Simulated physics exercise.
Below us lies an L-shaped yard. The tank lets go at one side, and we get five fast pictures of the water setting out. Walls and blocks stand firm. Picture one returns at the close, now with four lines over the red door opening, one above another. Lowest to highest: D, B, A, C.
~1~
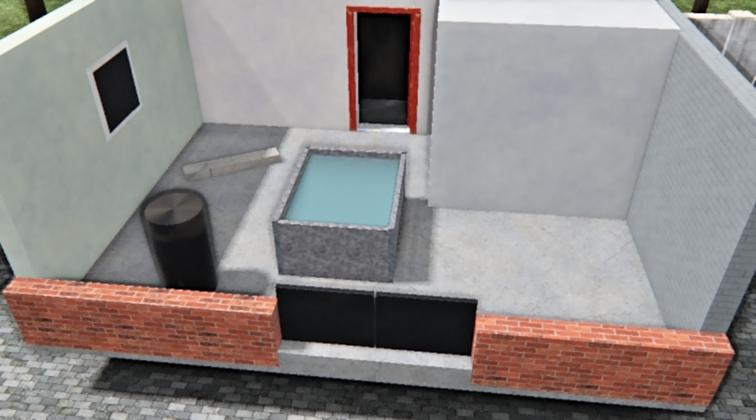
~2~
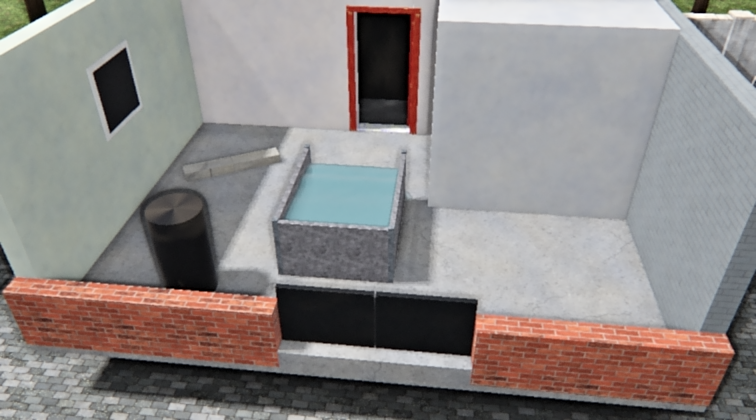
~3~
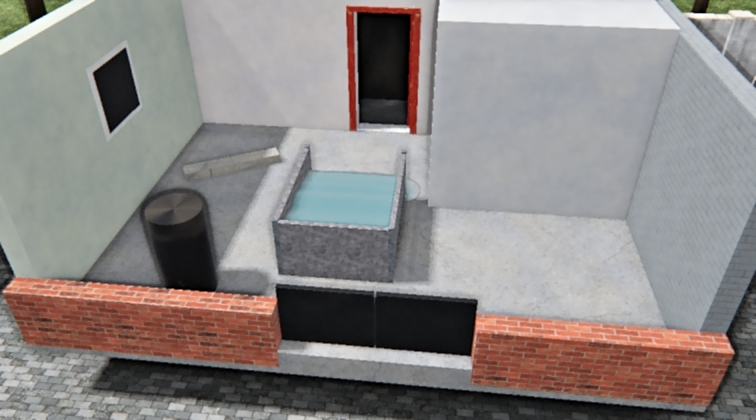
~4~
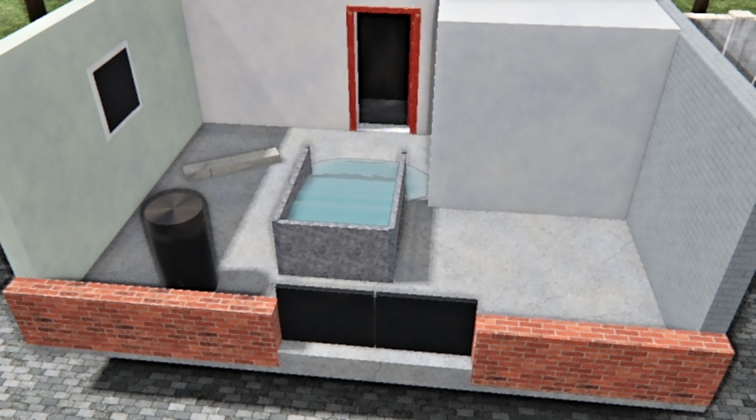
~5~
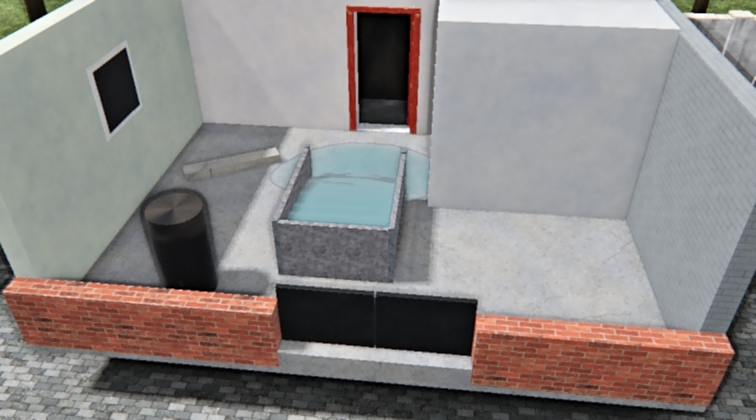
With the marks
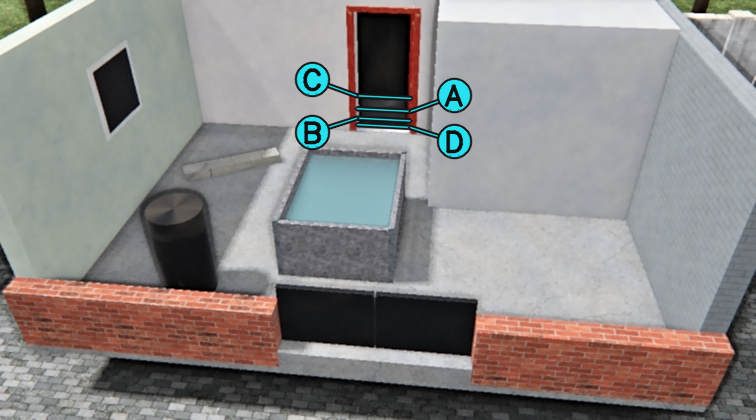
Water in a raised stone tank dropped a little as the tank's back wall vanished, then poured out behind it and spread across the grey yard toward the red-framed doorway, while everything else stayed still.
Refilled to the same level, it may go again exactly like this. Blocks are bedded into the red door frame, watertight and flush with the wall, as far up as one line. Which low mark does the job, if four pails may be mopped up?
Take A.
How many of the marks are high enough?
Two of the four.
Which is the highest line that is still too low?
Line B.
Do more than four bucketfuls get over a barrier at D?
Yes.
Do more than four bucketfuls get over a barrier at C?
No.
On the marked copy, A at (383, 110); B at (383, 119); C at (383, 97); D at (383, 126); from the bottom up D, B, A, C.
With A, a splash gets over, under a bucket.
With B, about 10 bucketfuls get in.
With C, nothing gets over.
With D, dozens of bucketfuls pour in.
